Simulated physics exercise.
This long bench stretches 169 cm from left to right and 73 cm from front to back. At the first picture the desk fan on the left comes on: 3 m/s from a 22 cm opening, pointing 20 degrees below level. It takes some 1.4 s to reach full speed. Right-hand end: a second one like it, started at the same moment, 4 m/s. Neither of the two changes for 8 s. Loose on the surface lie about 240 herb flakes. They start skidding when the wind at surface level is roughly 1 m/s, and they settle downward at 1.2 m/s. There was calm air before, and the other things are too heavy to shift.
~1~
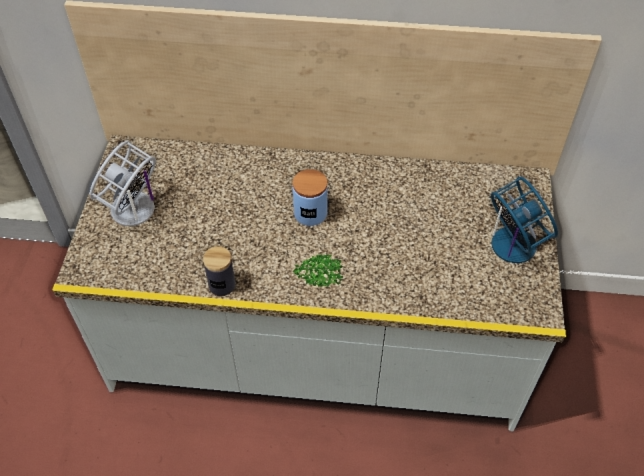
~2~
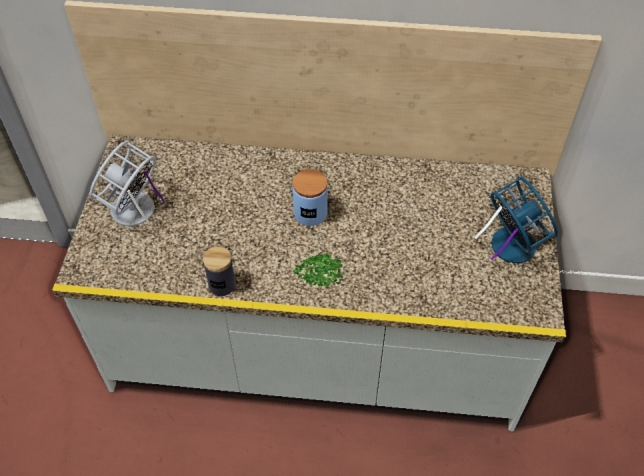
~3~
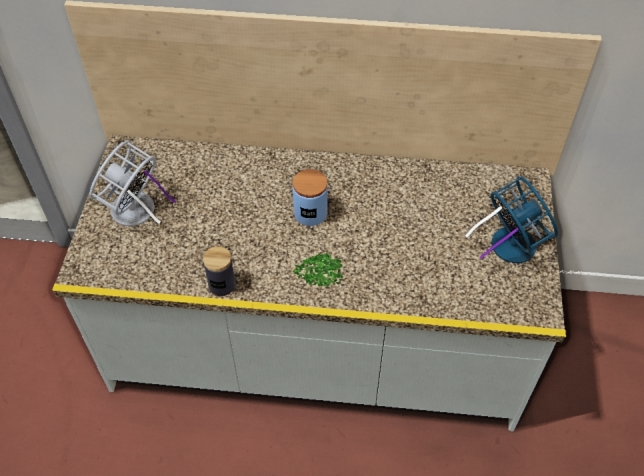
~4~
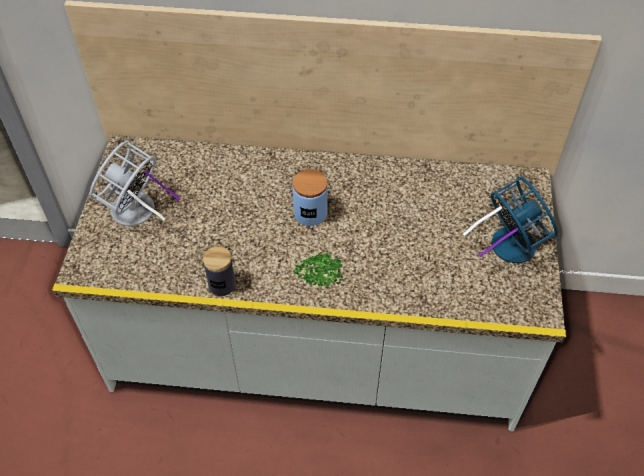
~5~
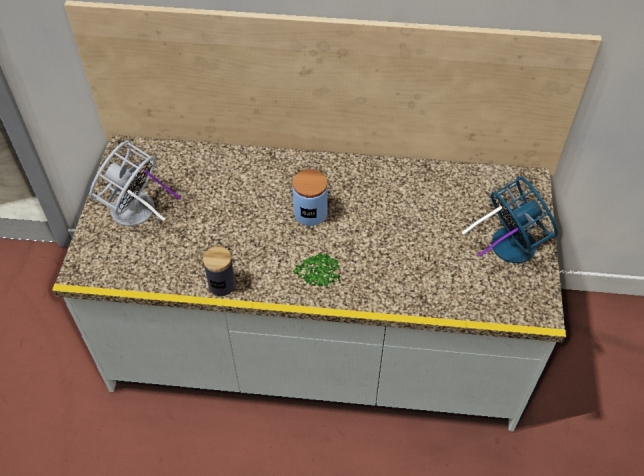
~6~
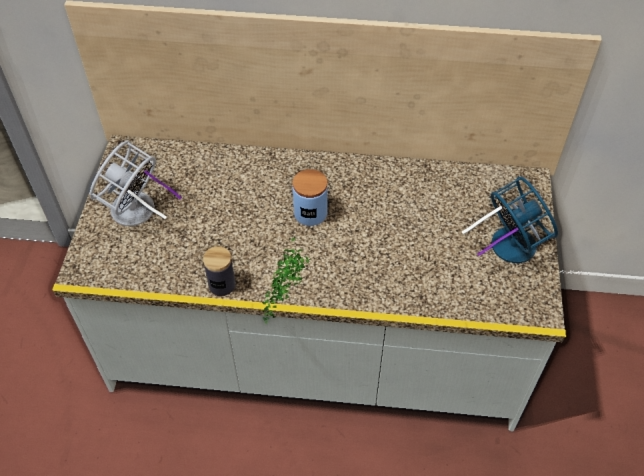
To begin with, a pale desk fan on the left and a blue one on the right stand on a speckled bench with two lidded jars and green herb flakes between them. The fans' white and purple streamers lift and stretch out while the flakes lie almost still. Then most flakes skid left and toward the yellow front edge.
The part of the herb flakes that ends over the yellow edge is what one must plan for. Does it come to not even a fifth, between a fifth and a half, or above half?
It comes to above half.
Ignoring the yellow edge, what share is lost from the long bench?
I would put it at around 0 per cent.
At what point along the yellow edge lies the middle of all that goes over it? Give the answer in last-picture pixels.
About (253, 309).
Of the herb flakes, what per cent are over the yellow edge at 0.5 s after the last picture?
About 80 %.
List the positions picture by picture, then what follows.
In the first picture, the middle of the herb flakes is near (320, 271), none has stirred yet, the mouth of the desk fan is at (123, 178) and that of the second one at (524, 215).
In the second picture, the middle of the herb flakes is near (320, 270), none has stirred yet and the yellow edge is centred on (304, 313).
In the third picture, the middle of the herb flakes is near (320, 270), none has stirred yet, the top of a jar is at (310, 182) and the top of a jar is at (217, 257).
In the fourth picture, the middle of the herb flakes is near (320, 270) and none has stirred yet.
In the fifth picture, the middle of the herb flakes is near (320, 270) and about 1 % have left their places.
In the sixth picture, the middle of the herb flakes is near (286, 275), the farthest in sight from the desk fan is at (274, 317) and about 95 % have left their places.
Then, 0.5 s after the last picture, 85 % are over the yellow edge; 76 % are gone or lie where they will stay.
Then, 1.5 s after the last picture, 91 % are over the yellow edge; 91 % are gone or lie where they will stay.
Then, 3.3 s after the last picture, 91 % are over the yellow edge; 91 % are gone or lie where they will stay.
Then, 6.9 s after the last picture, at the end, 91 % are over the yellow edge.
